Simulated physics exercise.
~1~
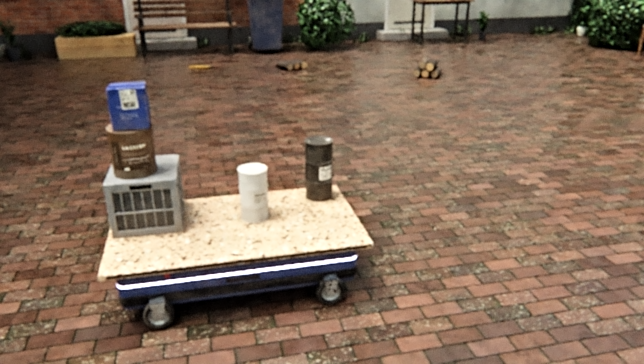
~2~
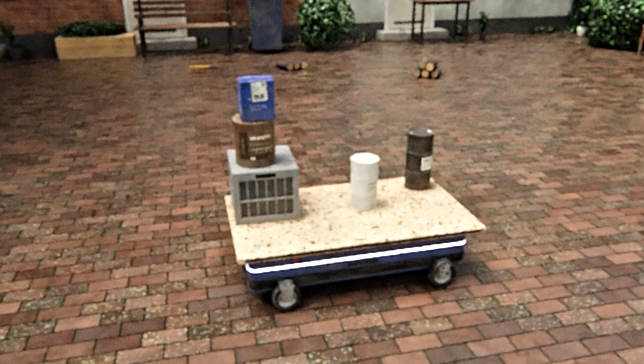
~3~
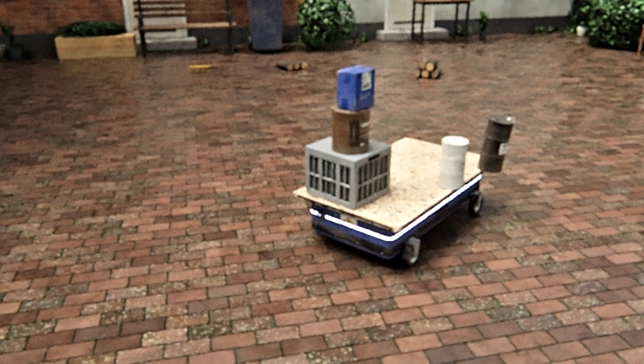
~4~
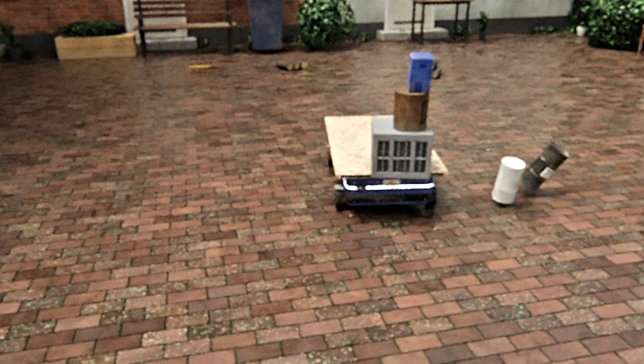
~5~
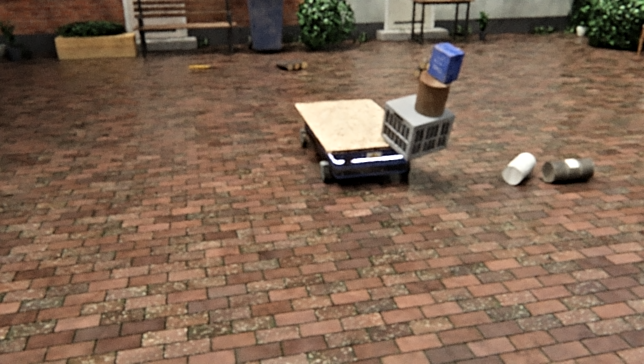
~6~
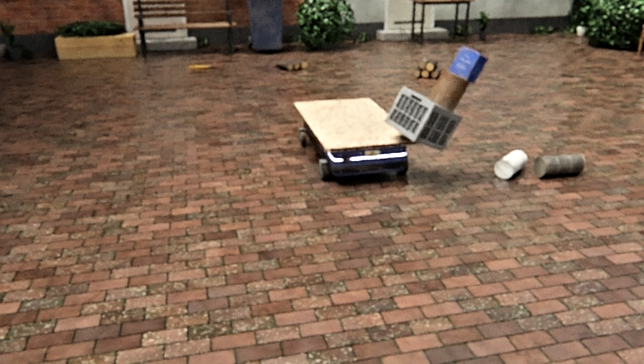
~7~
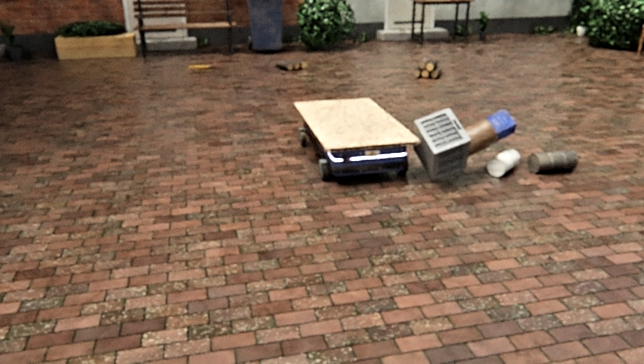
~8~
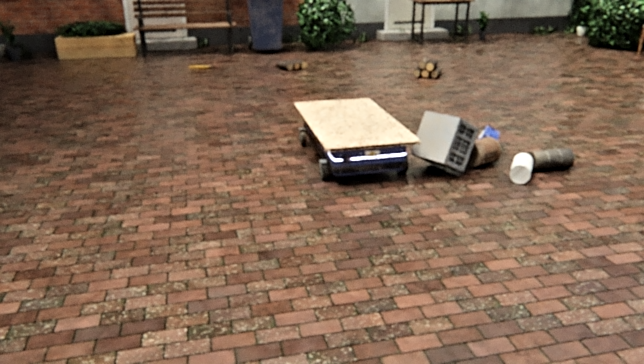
The footage shows a flat cart rolling right across brick paving and turning away as a white canister and black canister fall off, followed by a grey crate stacked with a brown pail and blue parcel, leaving the cart stopped and empty beside the toppled items.
